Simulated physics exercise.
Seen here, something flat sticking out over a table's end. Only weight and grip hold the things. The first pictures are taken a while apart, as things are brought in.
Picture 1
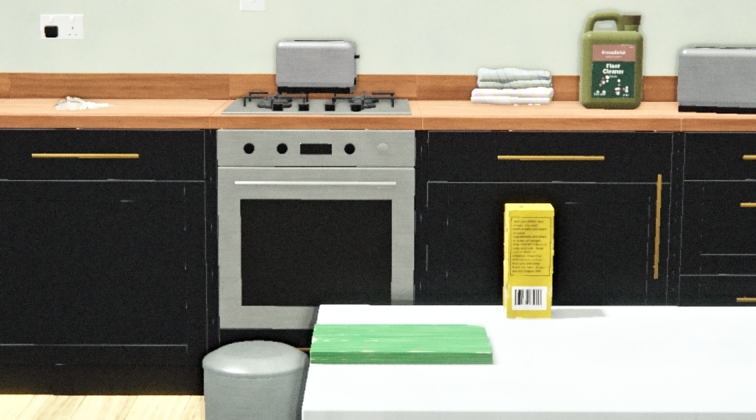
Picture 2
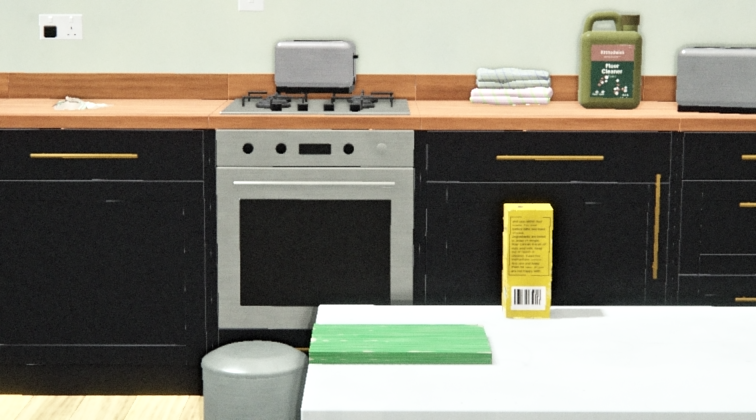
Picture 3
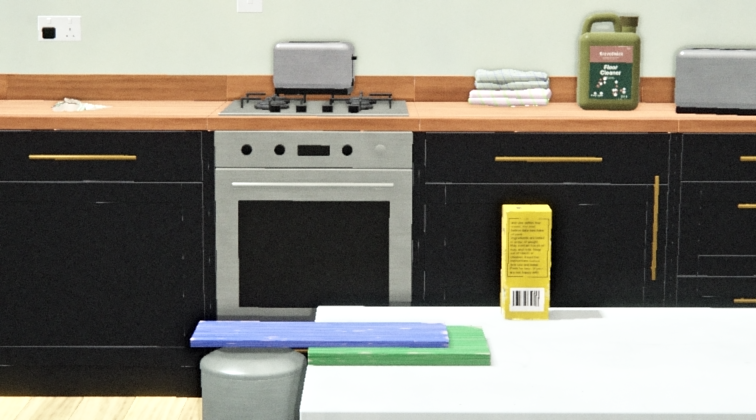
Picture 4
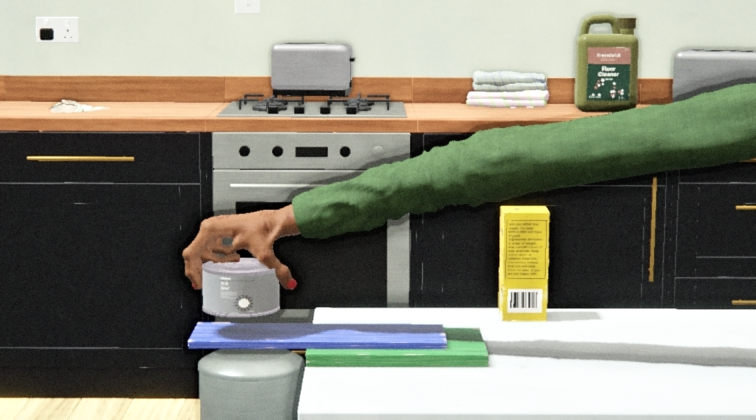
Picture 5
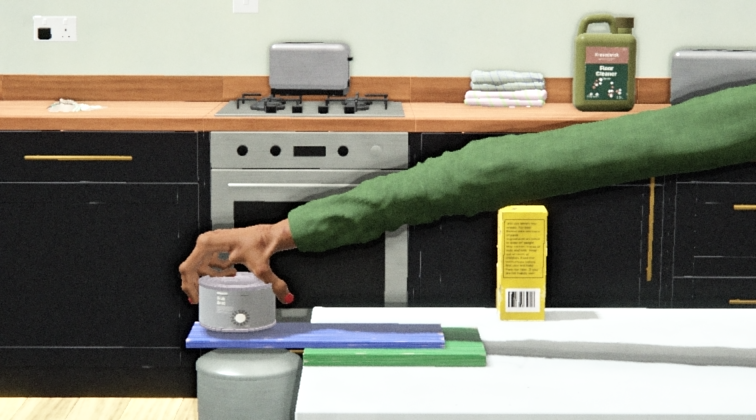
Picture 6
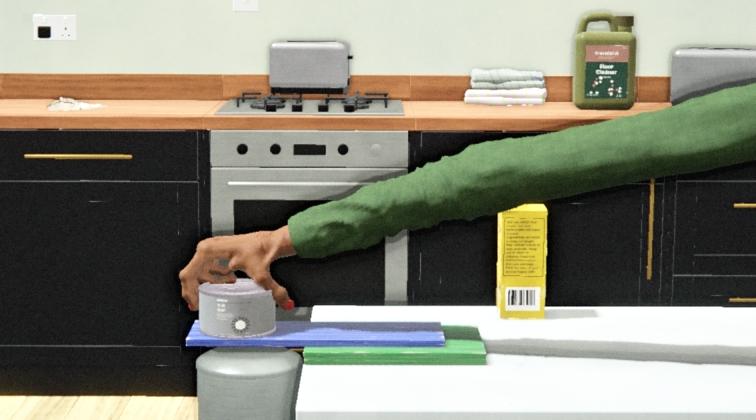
The footage shows a green slab and yellow carton on a white kitchen table, then a blue plank lying across the slab and jutting left, before a green-sleeved hand lowers a grey tub onto the plank's left end.
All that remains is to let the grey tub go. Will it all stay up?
In the end the plank tips off the edge.
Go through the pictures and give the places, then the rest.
The last thing is not in view yet; yellow carton (528, 261), in the first frame.
The last thing is not in view yet, in the second frame.
The last thing is not in view yet; green slab (398, 345), in the third frame.
Still above its spot; grey tub (241, 287); yellow carton (524, 264), in the fourth frame.
Still above its spot; grey tub (237, 301); blue plank (317, 335), in the fifth frame.
In place under the hand; grey tub (238, 308); green slab (394, 344), in the sixth frame.
Then, 0.50 s later than the last frame, grey tub and blue plank now down on the floor or falling.
Then, 0.70 s later than the last frame, things are still on the move.
Then, 0.80 s later than the last frame, as before.
When it is over, down on the floor or falling, grey tub and blue plank; the other 2 as before. The plank goes over.
